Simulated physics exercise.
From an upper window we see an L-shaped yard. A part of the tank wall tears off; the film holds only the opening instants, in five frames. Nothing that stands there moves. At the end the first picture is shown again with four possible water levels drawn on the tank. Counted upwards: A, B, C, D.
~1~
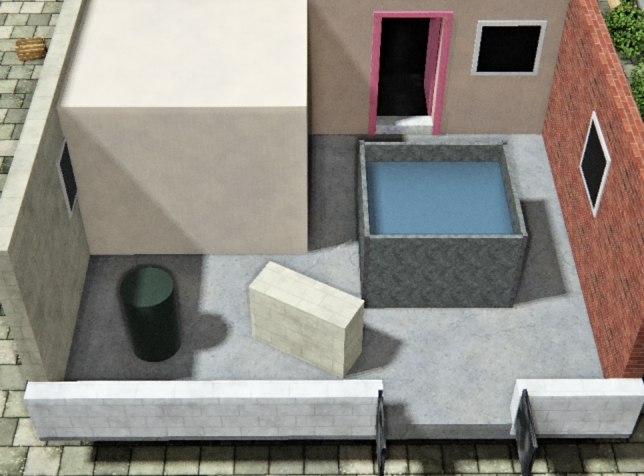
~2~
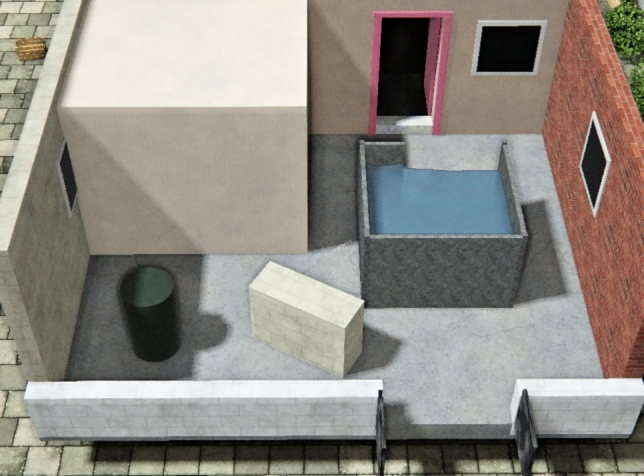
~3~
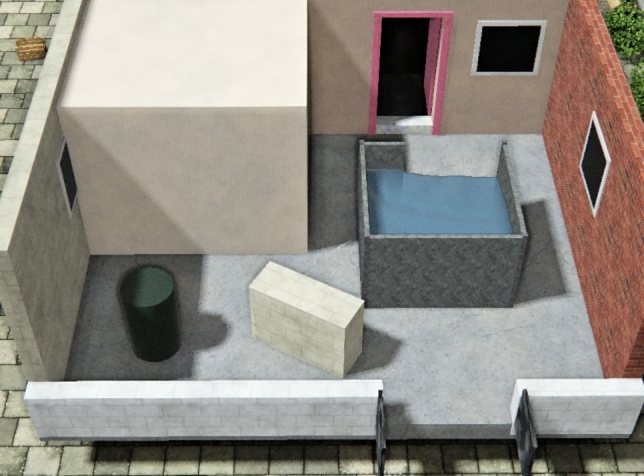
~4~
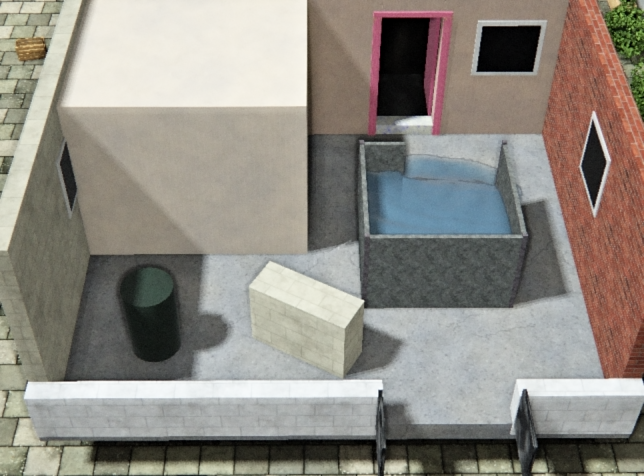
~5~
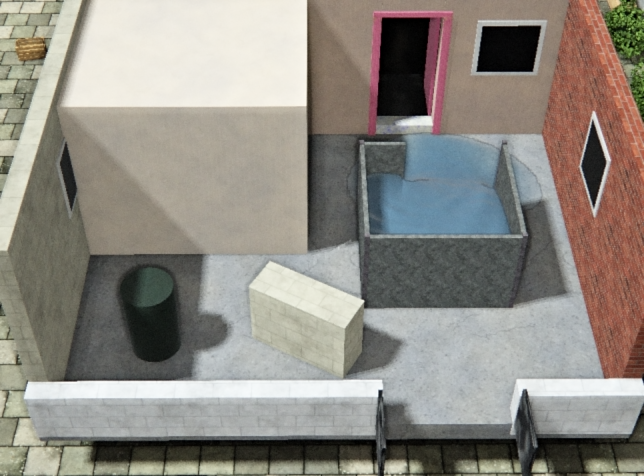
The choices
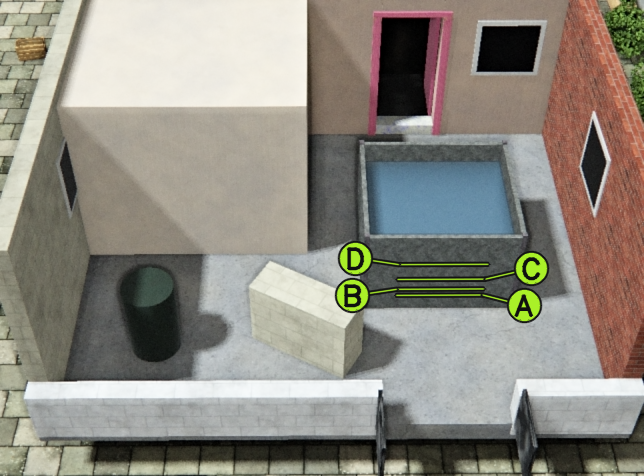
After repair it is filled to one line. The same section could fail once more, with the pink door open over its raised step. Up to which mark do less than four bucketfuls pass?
B.
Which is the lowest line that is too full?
C.
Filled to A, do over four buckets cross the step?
No, that is safe.
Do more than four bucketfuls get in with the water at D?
Yes, it does.
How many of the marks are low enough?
Two of the four.
In lime, A at (439, 295); B at (440, 289); C at (441, 279); D at (443, 264); from the bottom up A, B, C, D.
For line A, nothing gets over.
For line B, a bucket or two gets in.
For line C, about 9 bucketfuls get in.
For line D, dozens of bucketfuls pour in.
